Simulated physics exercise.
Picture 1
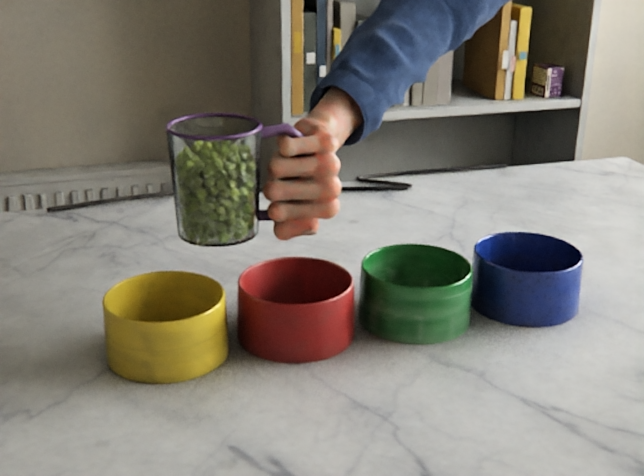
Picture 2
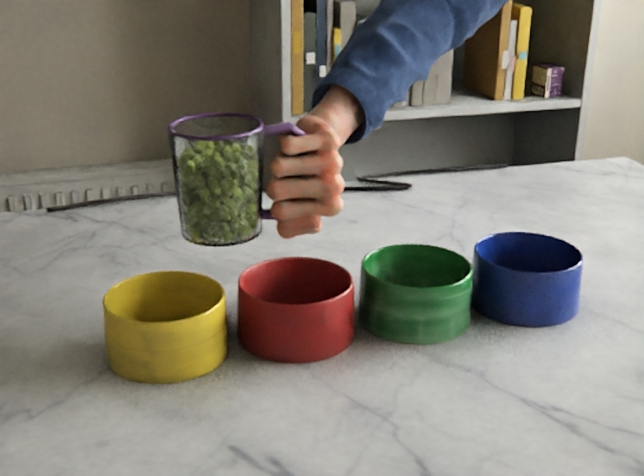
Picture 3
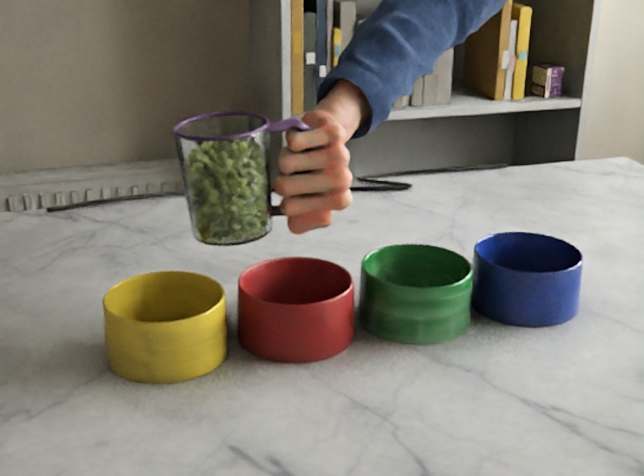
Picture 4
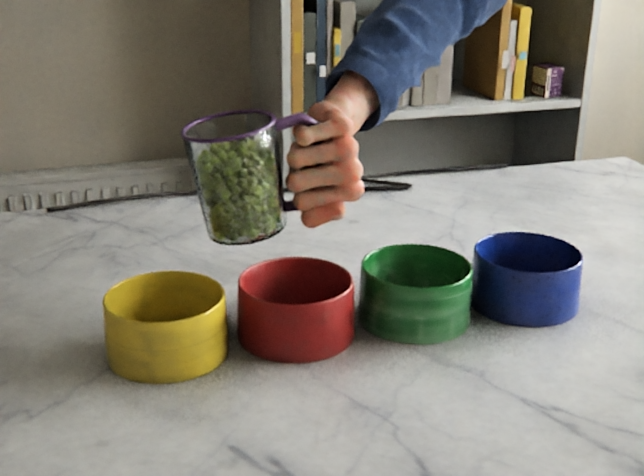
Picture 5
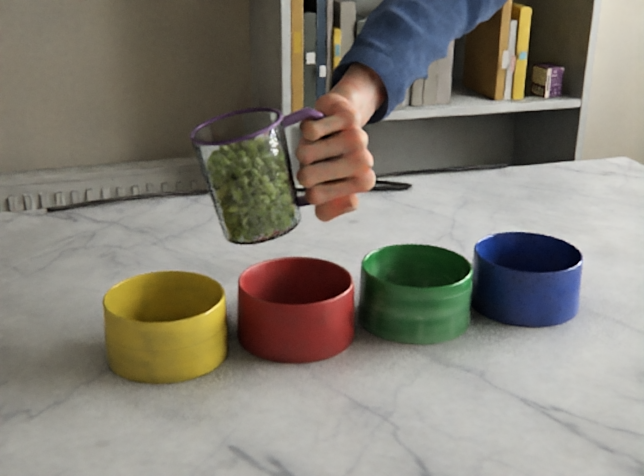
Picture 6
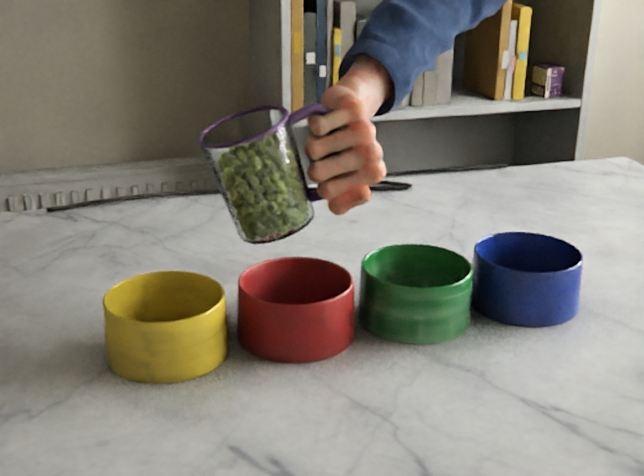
To begin with, a hand in a blue sleeve holds a clear cup of green pieces upright above a marble table, behind a row of yellow, red, green and blue dishes. The hand then moves the cup slightly to the right, gradually tilting its rim to the left while the dishes stay still.
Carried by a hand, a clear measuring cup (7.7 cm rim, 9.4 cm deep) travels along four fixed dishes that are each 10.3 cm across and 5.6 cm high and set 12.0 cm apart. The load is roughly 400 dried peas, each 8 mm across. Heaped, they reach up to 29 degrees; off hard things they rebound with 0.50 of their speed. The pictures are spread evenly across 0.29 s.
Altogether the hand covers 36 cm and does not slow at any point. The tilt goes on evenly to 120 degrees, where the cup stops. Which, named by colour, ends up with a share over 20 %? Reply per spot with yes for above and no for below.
Red: No, below. Blue: No, below. Green: Yes, above. Yellow: No, below. Counter: No, below.
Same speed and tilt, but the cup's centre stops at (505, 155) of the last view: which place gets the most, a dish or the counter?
The largest share goes to green.
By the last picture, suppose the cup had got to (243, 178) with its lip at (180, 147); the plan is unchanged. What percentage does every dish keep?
The red dish keeps 100, the blue one 0, the green one 0 and the yellow one 0.
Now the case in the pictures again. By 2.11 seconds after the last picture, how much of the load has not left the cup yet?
I'd say close to 0 per cent.
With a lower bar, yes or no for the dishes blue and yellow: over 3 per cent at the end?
Note - blue affirmative, yellow negative.
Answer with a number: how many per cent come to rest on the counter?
Estimate: Near 10 per cent.
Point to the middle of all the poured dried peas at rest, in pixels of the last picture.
Close to pixel (426, 300).
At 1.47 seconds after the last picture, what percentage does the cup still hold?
20 per cent.
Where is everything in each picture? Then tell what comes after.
In the first picture, cup at (216, 180), tilt 0 degrees, lip at (168, 129), moved 0.0 cm; middle of the pieces at (218, 193); yellow dish at (165, 296); red dish at (296, 280); green dish at (417, 265); blue dish at (528, 252).
In the second picture, cup at (219, 180), tilt 1 degrees, lip at (170, 130), moved 0.2 cm; middle of the pieces at (221, 192).
In the third picture, cup at (227, 179), tilt 4 degrees, lip at (175, 132), moved 0.9 cm; middle of the pieces at (230, 191).
In the fourth picture, cup at (238, 178), tilt 8 degrees, lip at (183, 135), moved 1.9 cm; middle of the pieces at (242, 190).
In the fifth picture, cup at (250, 177), tilt 13 degrees, lip at (192, 139), moved 2.9 cm; middle of the pieces at (254, 189).
In the sixth picture, cup at (261, 176), tilt 17 degrees, lip at (201, 143), moved 3.8 cm; middle of the pieces at (266, 187); yellow dish at (165, 296); red dish at (296, 280); green dish at (417, 265); blue dish at (528, 252).
Then, 0.88 s after the last picture, tilt 84 degrees; cup holds 100 %.
Then, 1.47 s after the last picture, tilt 120 degrees; cup holds 20 %, green 70 %.
Then, 2.11 s after the last picture, tilt 120 degrees; cup holds 0 %, blue 5 %, green 80 %.
In the end, red 0 %, blue 5 %, green 80 %, yellow 0 %, counter 10 %.
